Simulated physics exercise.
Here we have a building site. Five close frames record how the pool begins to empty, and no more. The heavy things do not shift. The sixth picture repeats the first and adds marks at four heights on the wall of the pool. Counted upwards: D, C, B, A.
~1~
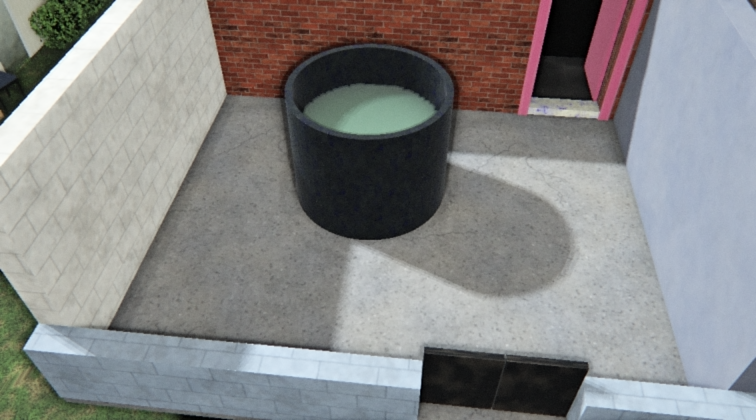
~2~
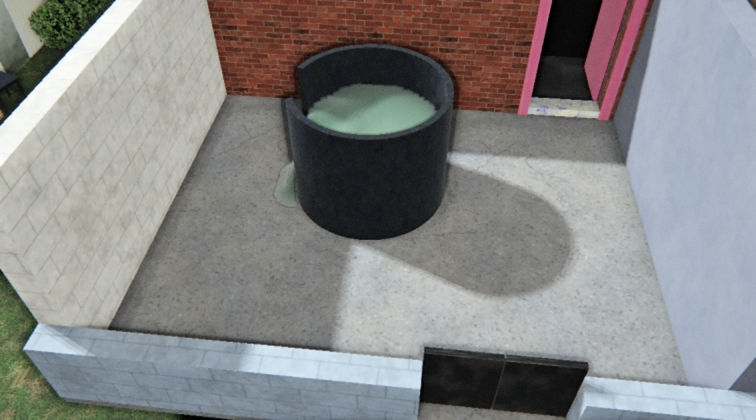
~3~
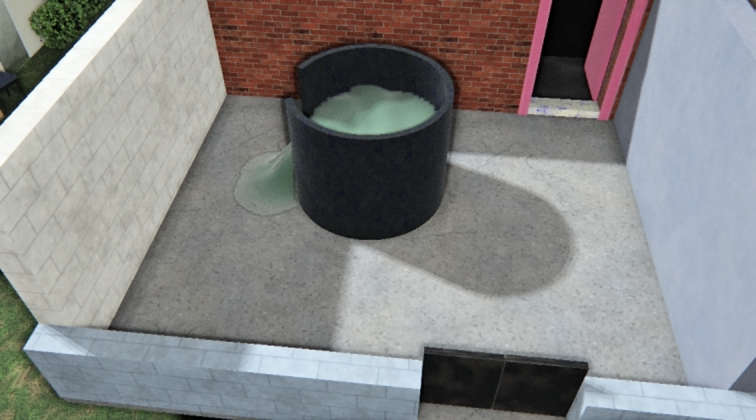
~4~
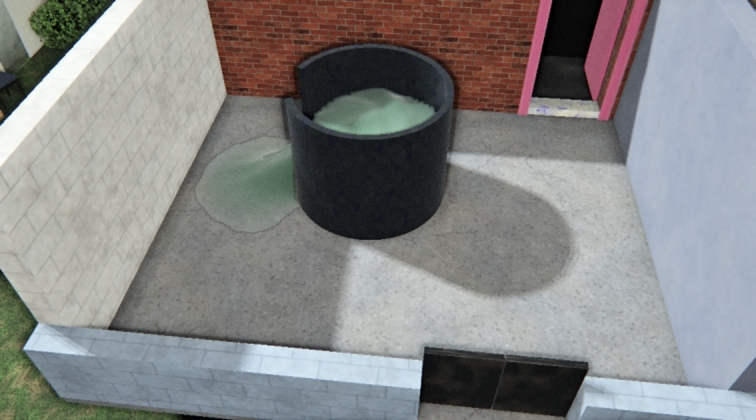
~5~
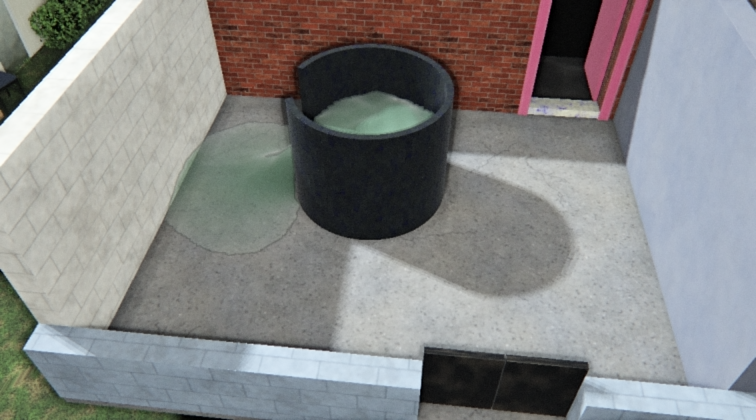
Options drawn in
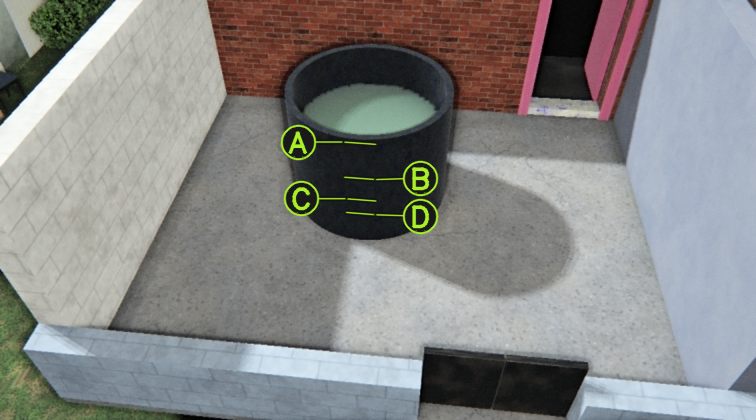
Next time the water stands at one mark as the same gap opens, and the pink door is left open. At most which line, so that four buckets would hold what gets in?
Line B just does it.
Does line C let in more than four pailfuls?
No, not at all.
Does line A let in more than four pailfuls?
Yes.
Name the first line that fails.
It is A.
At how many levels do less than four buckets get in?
Three of them.
On the marked copy, A at (359, 143); B at (360, 178); C at (360, 199); D at (361, 213); from the bottom up D, C, B, A.
With A, about 11 bucketfuls get in.
With B, a bucket or two gets in.
With C, a splash gets over, under a bucket.
With D, nothing gets over.
